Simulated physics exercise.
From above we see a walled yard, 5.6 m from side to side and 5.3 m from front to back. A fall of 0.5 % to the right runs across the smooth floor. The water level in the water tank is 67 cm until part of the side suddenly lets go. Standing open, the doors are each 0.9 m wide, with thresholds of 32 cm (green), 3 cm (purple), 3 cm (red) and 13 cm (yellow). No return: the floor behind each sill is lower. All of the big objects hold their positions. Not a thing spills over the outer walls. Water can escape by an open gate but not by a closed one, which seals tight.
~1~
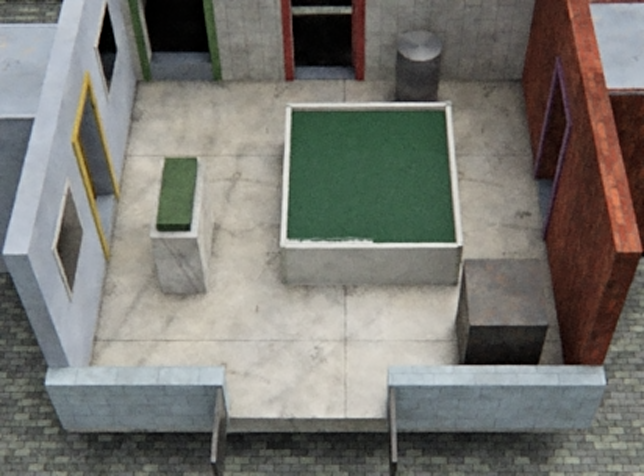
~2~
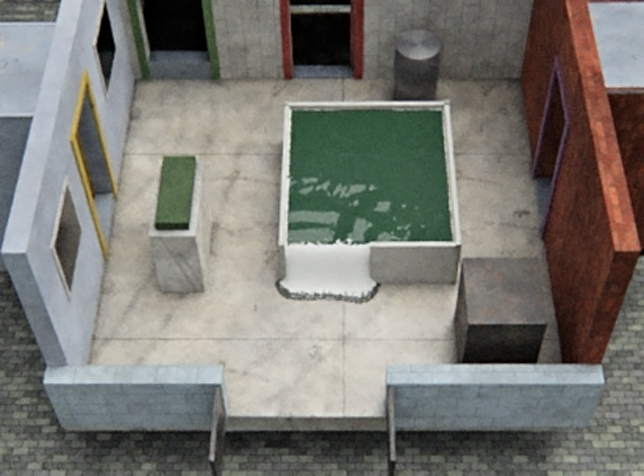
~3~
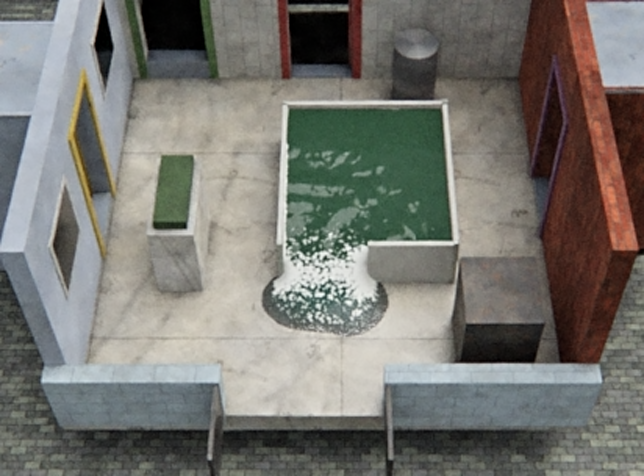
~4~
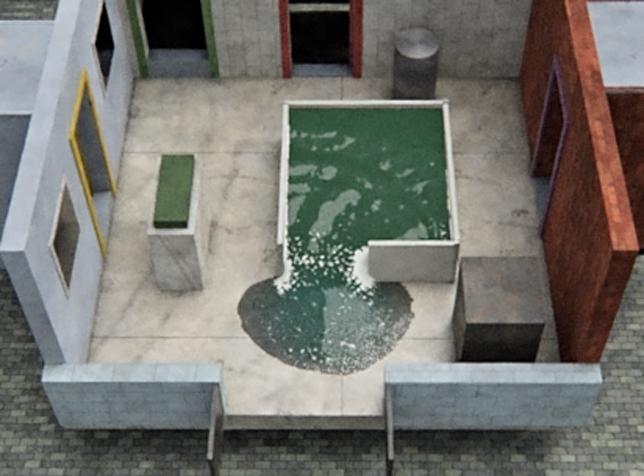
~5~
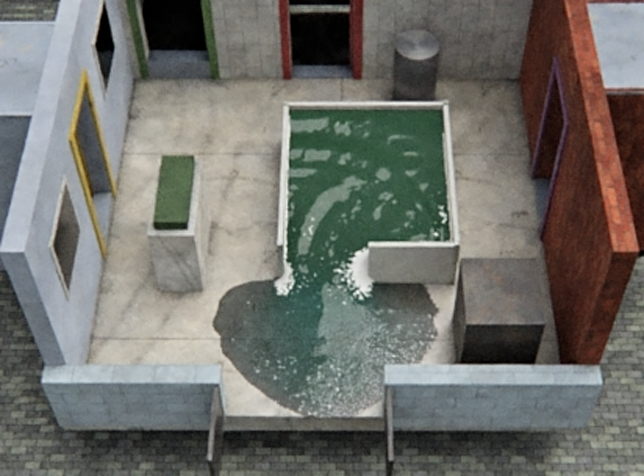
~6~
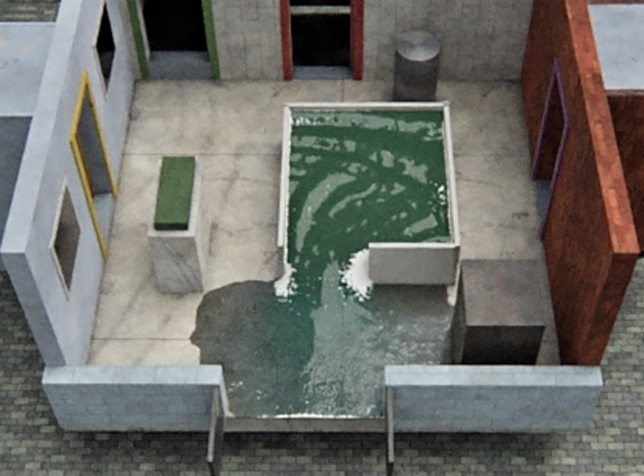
Green water pouring through a gap in the front of a square tank and spreading across the pale floor of a walled yard.
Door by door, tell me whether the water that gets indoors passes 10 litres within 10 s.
Green door: Below the cap, purple door: Below the cap, red door: Below the cap, yellow door: Below the cap.
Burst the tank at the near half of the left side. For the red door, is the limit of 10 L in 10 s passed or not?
Red: Exceeds.
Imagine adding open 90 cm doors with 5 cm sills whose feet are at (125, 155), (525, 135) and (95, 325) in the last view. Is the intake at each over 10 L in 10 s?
Per doorway, in order: Insufficient / insufficient / sufficient.
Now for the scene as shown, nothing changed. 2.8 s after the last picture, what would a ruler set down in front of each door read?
In centimetres, the green door has 0, the purple door 1, the red door 0 and the yellow door 3.
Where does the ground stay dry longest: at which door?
Door: Red.
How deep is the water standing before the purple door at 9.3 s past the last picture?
About 2.5 cm.
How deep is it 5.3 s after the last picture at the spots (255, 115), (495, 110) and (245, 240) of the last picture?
About 1, 2 and 1 cm respectively.
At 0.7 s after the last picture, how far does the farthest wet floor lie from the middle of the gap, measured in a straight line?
That comes to near 3.2 m out.
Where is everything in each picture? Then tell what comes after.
The first picture shows still water, 67 cm deep, in the water tank at (370, 175).
In the second picture, water pours out at (328, 269) and has run 0.6 m, to (371, 291); typically 6 cm deep outside, 68 cm at the water tank's back.
In the third picture, water pours out at (326, 269) and has run 0.8 m, to (360, 327); typically 10 cm deep outside, 68 cm at the water tank's back.
In the fourth picture, water pours out at (326, 269) and has run 1.3 m, to (356, 365); typically 8 cm deep outside, 68 cm at the water tank's back.
In the fifth picture, water pours out at (326, 270) and has run 1.9 m, to a hidden place; typically 5 cm deep outside, 67 cm at the water tank's back.
In the sixth picture, the front is at a hidden place, 2.1 m from the gap at (327, 271); 4.3 m2 of floor is under water; 65 cm left at the back of the water tank.
Then, 0.7 s after the last picture water covers 25 % of the floor and is deepest (35 cm) near (317, 296); green door not reached, purple door not reached, red door not reached, yellow door not reached.
Then, 1.5 s after the last picture water covers 25 % of the floor and is deepest (32 cm) near (99, 384); green door not reached, purple door not reached, red door not reached, yellow door not reached.
Then, 2.8 s after the last picture water covers 50 % of the floor and is deepest (20 cm) near (317, 296); green door not reached, purple door not reached, red door not reached, yellow door 3 cm at the sill, 0 L in.
Then, 5.3 s after the last picture water covers 75 % of the floor and is deepest (14 cm) near (317, 296); green door 9 cm at the sill, 0 L in, purple door 2 cm at the sill, 0 L in, red door 1 cm at the sill, 0 L in, yellow door 4 cm at the sill, 0 L in.
Then, 9.3 s after the last picture water covers 95 % of the floor and is deepest (8 cm) near (317, 296); green door 5 cm at the sill, 0 L in, purple door 2 cm at the sill, 0 L in, red door 3 cm at the sill, 0 L in, yellow door 4 cm at the sill, 0 L in.
